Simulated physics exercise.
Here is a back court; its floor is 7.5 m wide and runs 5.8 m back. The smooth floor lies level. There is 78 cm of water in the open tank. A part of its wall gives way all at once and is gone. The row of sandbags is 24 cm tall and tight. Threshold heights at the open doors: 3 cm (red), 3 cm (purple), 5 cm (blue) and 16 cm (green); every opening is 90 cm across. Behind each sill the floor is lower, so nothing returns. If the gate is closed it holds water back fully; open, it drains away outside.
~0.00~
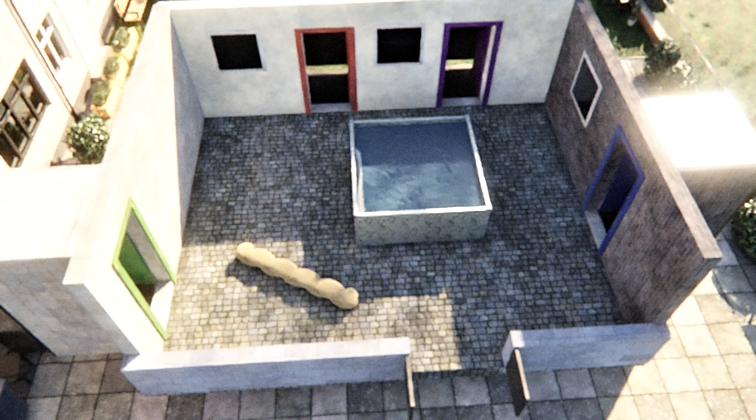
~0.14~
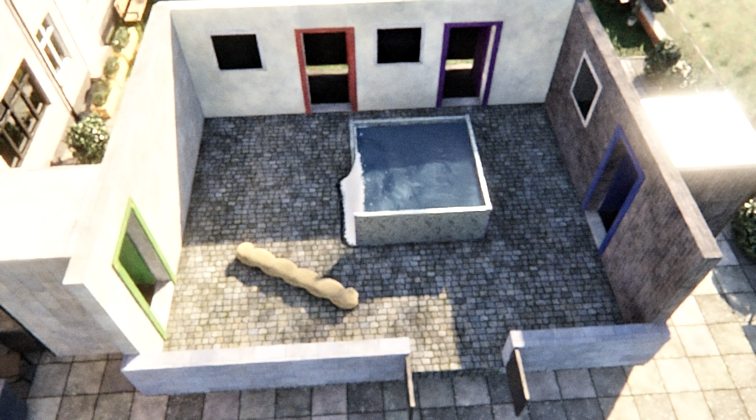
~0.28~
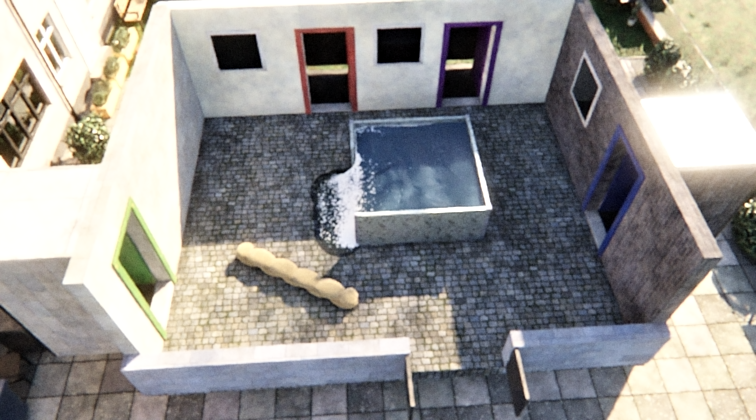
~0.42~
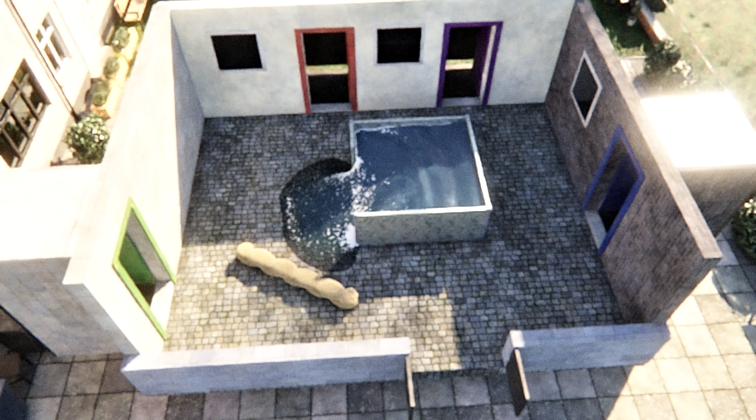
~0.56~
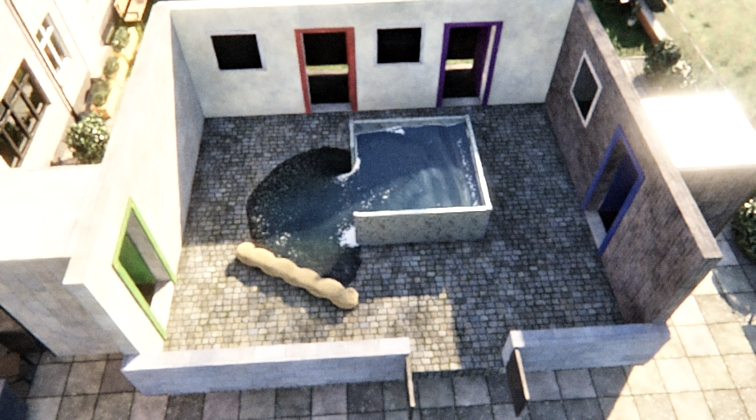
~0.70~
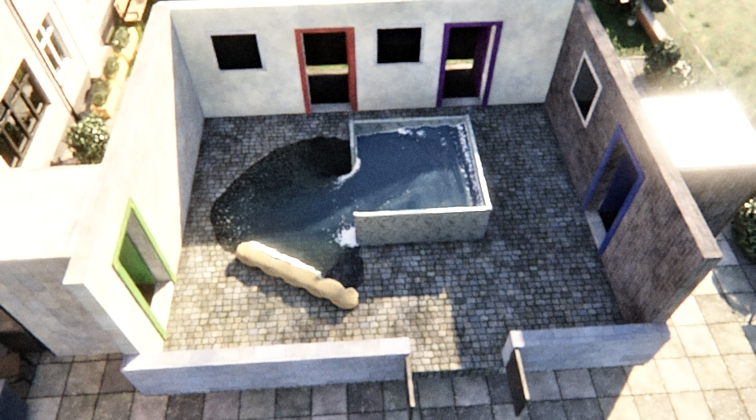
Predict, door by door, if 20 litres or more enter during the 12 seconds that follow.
Within that time: At the red door it passes the limit; at the purple door it exceeds the limit; at the blue door it passes the limit; at the green door it keeps below the limit.
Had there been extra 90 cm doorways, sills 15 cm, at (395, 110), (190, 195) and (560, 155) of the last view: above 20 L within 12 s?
In that order: Below, over, under.
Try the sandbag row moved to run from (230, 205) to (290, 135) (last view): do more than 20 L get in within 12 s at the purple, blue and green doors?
Then: Purple past it, blue past it, green over.
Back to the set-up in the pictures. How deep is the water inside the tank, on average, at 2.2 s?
About 36 cm.
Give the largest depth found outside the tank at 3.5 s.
About 42 cm.
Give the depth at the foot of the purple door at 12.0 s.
Some 8.5 cm.
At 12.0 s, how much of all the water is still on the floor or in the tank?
Some 90 per cent remains.
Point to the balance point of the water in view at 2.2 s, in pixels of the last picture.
At about (321, 206).
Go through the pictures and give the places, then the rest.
The first picture shows still water, 78 cm deep, in the open tank at (416, 165).
In the second picture, the front is at (349, 244), 0.8 m from the gap at (357, 201); 0.3 m2 of floor is under water; 78 cm left at the back of the open tank.
In the third picture, water pours out at (357, 201) and has run 1.0 m, to (325, 177); typically 12 cm deep outside, 78 cm at the open tank's back.
In the fourth picture, water pours out at (357, 202) and has run 1.5 m, to (288, 188); typically 10 cm deep outside, 78 cm at the open tank's back.
In the fifth picture, water pours out at (357, 202) and has run 2.0 m, to (253, 200); typically 7 cm deep outside, 72 cm at the open tank's back.
In the sixth picture, water pours out at (357, 202) and has run 2.7 m, to (218, 206); typically 7 cm deep outside, 66 cm at the open tank's back.
After 1.4 s water covers 30 % of the floor and is deepest (48 cm) near (196, 222); red door not reached, purple door not reached, blue door not reached, green door 3 cm at the sill, 0 L in.
After 2.2 s water covers 40 % of the floor and is deepest (47 cm) near (197, 215); red door 2 cm at the sill, 0 L in, purple door not reached, blue door not reached, green door 12 cm at the sill, 0 L in.
After 3.5 s water covers 55 % of the floor and is deepest (42 cm) near (205, 122); red door 7 cm at the sill, 2 L in, purple door not reached, blue door not reached, green door 9 cm at the sill, 0 L in.
After 7.0 s water covers 90 % of the floor and is deepest (20 cm) near (547, 118); red door 7 cm at the sill, 38 L in, purple door 5 cm at the sill, 1 L in, blue door 10 cm at the sill, 4 L in, green door 8 cm at the sill, 0 L in.
After 12.0 s water covers 95 % of the floor and is deepest (14 cm) near (601, 267); red door 5 cm at the sill, 66 L in, purple door 8 cm at the sill, 35 L in, blue door 12 cm at the sill, 108 L in, green door 7 cm at the sill, 0 L in.
